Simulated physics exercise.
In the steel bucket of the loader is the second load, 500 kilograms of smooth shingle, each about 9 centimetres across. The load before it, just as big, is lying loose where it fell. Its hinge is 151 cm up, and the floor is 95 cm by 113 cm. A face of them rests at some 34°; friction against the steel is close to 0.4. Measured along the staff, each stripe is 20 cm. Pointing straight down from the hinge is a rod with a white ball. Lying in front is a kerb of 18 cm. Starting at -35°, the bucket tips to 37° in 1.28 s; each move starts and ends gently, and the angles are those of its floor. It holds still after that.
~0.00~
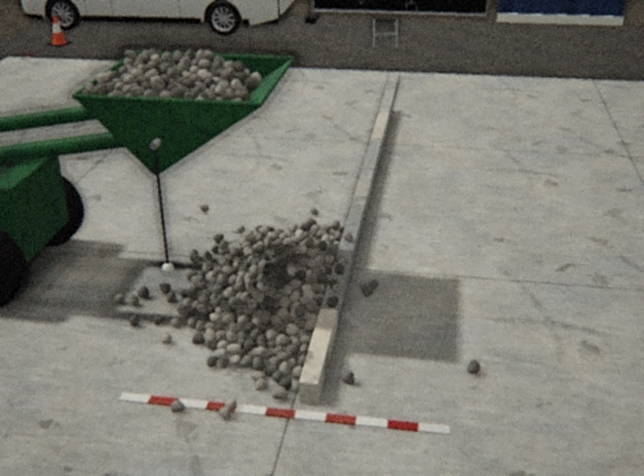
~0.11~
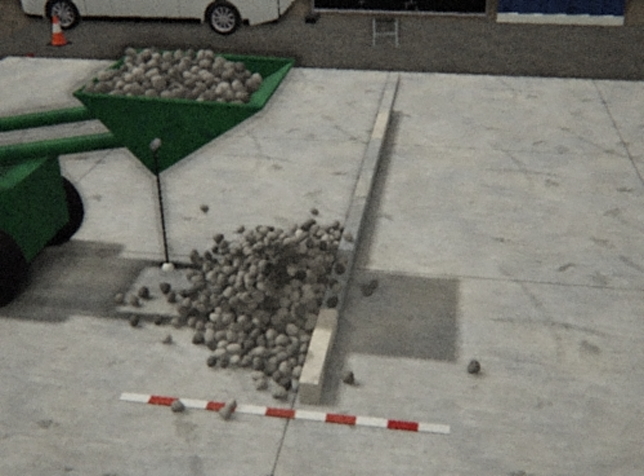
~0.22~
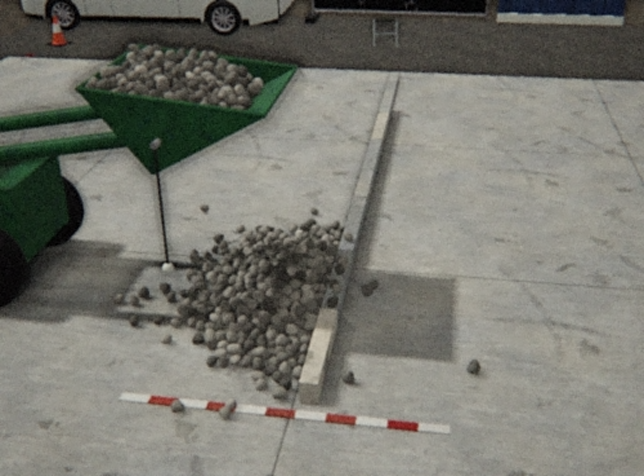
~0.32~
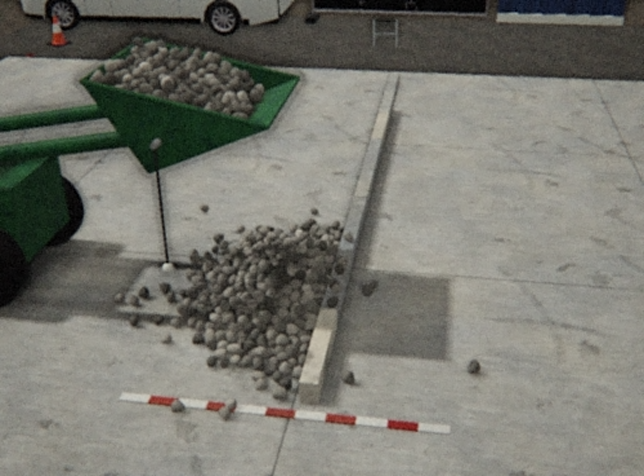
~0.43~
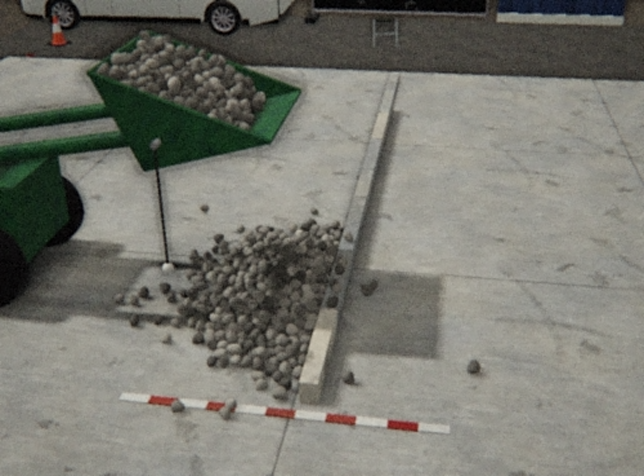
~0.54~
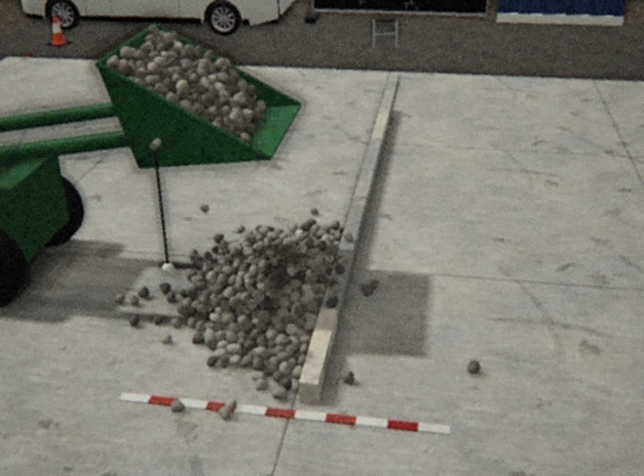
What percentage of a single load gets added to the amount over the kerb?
51 %.
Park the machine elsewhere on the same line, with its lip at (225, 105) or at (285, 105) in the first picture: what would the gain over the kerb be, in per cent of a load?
About 20 and 70 per cent.
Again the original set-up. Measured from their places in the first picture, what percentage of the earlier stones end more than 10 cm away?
Roughly 5 per cent of them.
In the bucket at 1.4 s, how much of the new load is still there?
50 %.
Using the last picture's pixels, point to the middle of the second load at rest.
(342, 288).
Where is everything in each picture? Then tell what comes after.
The bucket is at -35°, its lip at (261, 105); the top of the load is at (164, 59). The earlier load is highest near (292, 268), 26 cm above ground level, 99 % on this side of the kerb, 1 % over the kerb, in the first frame.
The bucket is at -34°, its lip at (262, 108); the top of the load is at (165, 59); the stones move at 0.1 m/s on average, in the second frame.
The bucket is at -30°, its lip at (265, 116); the top of the load is at (150, 55); the stones move at 0.2 m/s on average, in the third frame.
Lip at (268, 128), floor tilted -23°, highest stones at (148, 50); the stones move at 0.3 m/s on average, in the fourth frame.
The bucket is at -16°, its lip at (271, 142); the top of the load is at (151, 45); the stones move at 0.4 m/s on average, in the fifth frame.
The bucket is at -7°, its lip at (271, 159); the top of the load is at (157, 40); the stones move at 0.4 m/s on average, in the sixth frame.
After 1.0 s the floor is at 26°; in per cent of one load, 99 in the bucket, 100 on this side of the kerb, 1 over the kerb; the foremost stones are at (363, 303).
After 1.4 s the floor is at 37°; in per cent of one load, 49 in the bucket, 150 on this side of the kerb, 1 over the kerb; the foremost stones are at (365, 298).
After 1.7 s the floor is at 37°; in per cent of one load, 11 in the bucket, 168 on this side of the kerb, 22 over the kerb; the foremost stones are at (430, 319).
After 4.5 s the floor is at 37°; in per cent of one load, 0 in the bucket, 149 on this side of the kerb, 52 over the kerb; the foremost stones are at (613, 313). Net gain over the kerb, 51.
